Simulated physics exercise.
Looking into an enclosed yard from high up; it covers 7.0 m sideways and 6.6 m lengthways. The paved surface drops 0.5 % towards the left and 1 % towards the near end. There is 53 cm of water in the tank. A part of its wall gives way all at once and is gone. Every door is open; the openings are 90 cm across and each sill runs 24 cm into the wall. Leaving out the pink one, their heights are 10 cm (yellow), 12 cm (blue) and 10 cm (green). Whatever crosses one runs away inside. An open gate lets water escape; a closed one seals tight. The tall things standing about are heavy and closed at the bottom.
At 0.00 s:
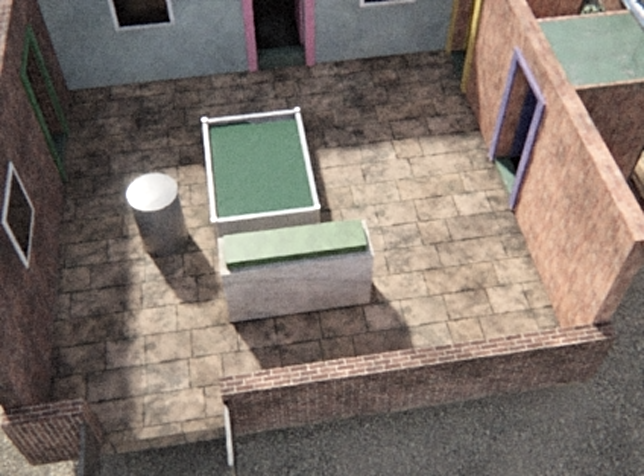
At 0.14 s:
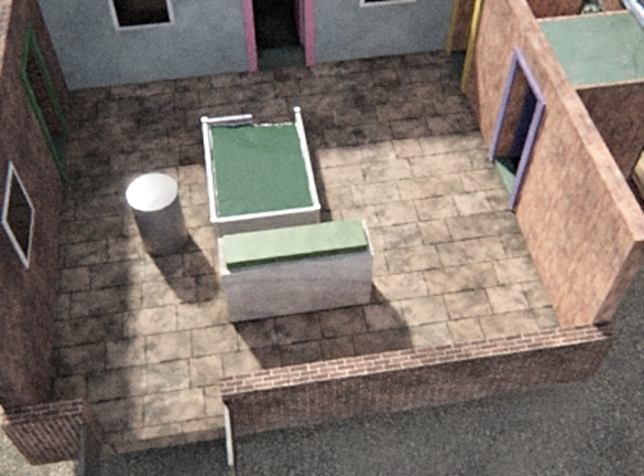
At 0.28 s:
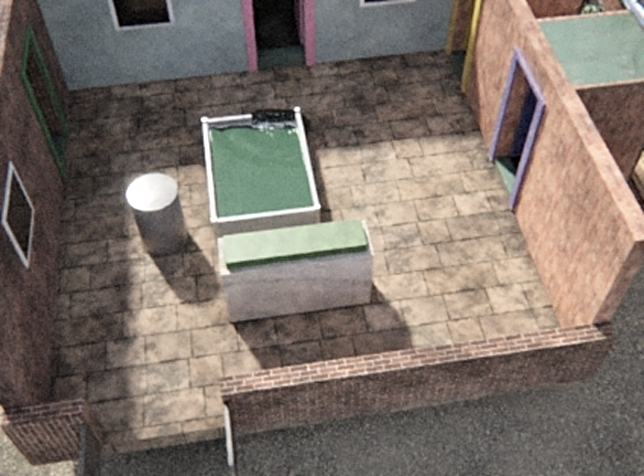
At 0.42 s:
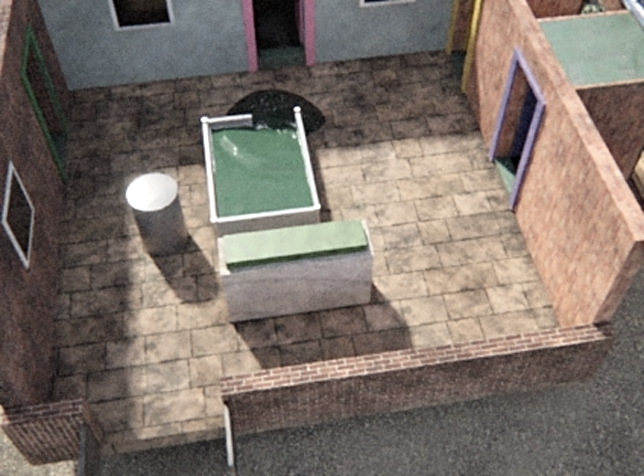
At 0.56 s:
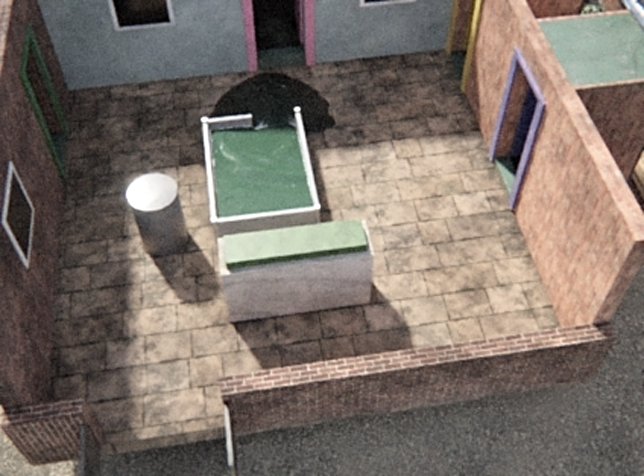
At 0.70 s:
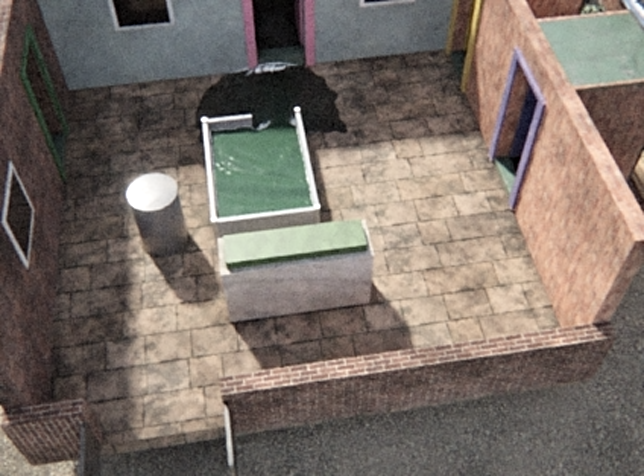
Water burst out of the far side of a green tank in a walled, paved yard, spreading in a dark, widening pool across the paving toward the back wall with the pink doorway.
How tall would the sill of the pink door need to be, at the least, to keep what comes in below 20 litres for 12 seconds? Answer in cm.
About 19 cm.
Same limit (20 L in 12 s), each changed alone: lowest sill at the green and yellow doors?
Roughly 5.5 cm at green and 12.5 cm at yellow.
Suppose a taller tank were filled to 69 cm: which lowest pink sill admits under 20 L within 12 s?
Then roughly 27 cm.
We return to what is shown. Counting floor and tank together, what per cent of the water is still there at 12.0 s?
Some 90 per cent remains.
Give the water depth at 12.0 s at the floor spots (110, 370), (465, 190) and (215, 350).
About 4, 2 and 4 cm.
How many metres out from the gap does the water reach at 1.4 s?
Roughly 2.8 m.
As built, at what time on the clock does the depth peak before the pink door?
Near 1.6 s.
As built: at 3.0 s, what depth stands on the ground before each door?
In cm: Yellow 17, blue 0, green 5, pink 18.
After 1.4 s water covers 10 % of the floor, deepest (27 cm) near (281, 134); 24 cm at the pink door, 0 litres in over its 25 cm sill.
After 3.0 s water covers 25 % of the floor, deepest (19 cm) near (280, 77); 18 cm at the pink door, 0 litres in over its 25 cm sill.
After 12.0 s water covers 90 % of the floor, deepest (8 cm) near (47, 435); 4 cm at the pink door, 0 litres in over its 25 cm sill.
At the pink door as built, the water arrived by 0.7 s and peaked near 25 cm at 1.6 s.
Run again over the same 12 s with other heights there, 56 litres in over 15.5 cm, 10 litres over 21 cm. The limit of 20 litres is kept from about 19 cm up.
